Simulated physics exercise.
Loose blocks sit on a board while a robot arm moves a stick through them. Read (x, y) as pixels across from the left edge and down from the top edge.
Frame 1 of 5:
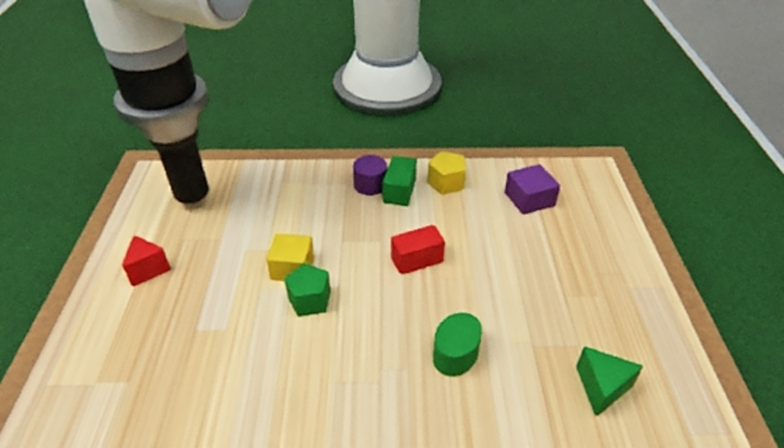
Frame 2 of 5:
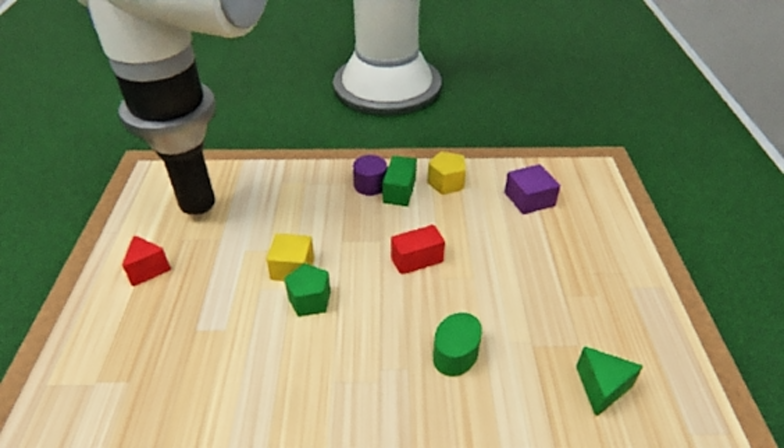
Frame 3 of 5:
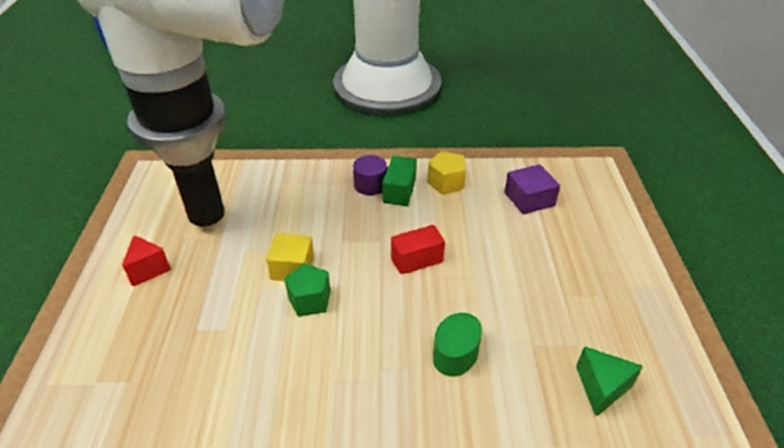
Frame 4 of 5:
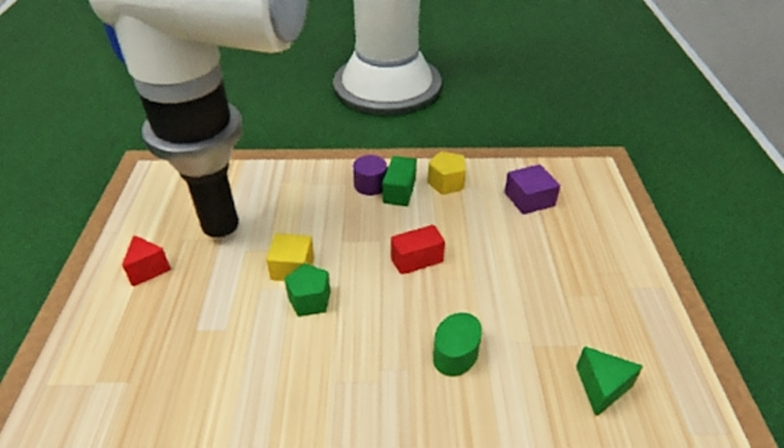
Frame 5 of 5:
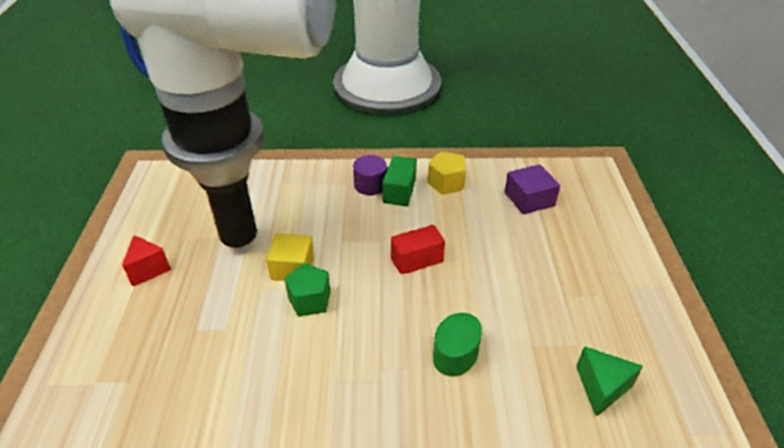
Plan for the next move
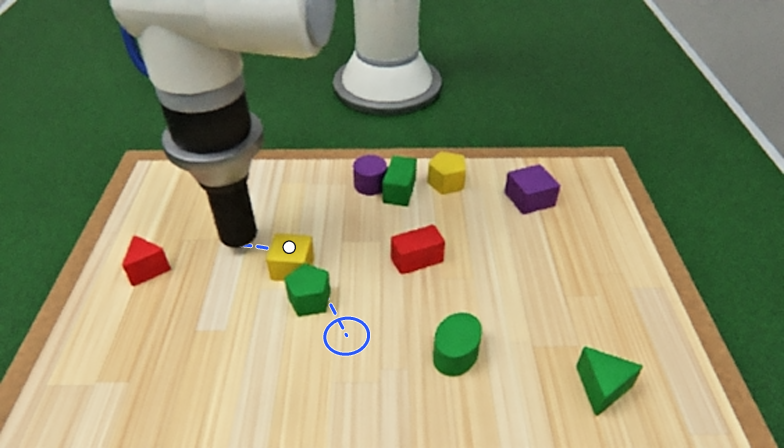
In the video, a robot arm holding a dark stick moves gradually down and to the right over a wooden board, passing between a red three-sided block and a yellow square piece, while all the scattered coloured blocks stay still.
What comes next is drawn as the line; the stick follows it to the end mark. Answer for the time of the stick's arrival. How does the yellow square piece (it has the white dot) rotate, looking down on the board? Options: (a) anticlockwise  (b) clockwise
Option a.
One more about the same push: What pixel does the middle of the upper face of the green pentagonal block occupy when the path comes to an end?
(313, 343)
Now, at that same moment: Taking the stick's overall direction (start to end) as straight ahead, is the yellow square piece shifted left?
Going by the path, yes.
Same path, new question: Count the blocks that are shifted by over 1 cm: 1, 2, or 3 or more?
It displaces two.
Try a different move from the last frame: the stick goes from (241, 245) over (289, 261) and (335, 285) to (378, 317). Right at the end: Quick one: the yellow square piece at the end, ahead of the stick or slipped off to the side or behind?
It is still in front.
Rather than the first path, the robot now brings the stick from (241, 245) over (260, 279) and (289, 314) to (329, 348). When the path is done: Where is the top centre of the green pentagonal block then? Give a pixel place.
It will likely be found at (341, 290).
Path on the board, from (241, 245) via (292, 257) and (323, 291), ending at (347, 336); the dot is on the yellow square piece.
On the path given first. One third of the way, stick at (291, 248); yellow square piece at (317, 259); green pentagonal block at (315, 292), turned 45° clockwise.
Two thirds of the way, stick at (323, 282); yellow square piece at (358, 284), turned 20° clockwise; green pentagonal block at (317, 306), turned 85° clockwise.
At the end, stick at (346, 327); red three-sided block in place; yellow square piece at (385, 300), turned 30° anticlockwise; green pentagonal block at (313, 343), turned 165° clockwise.
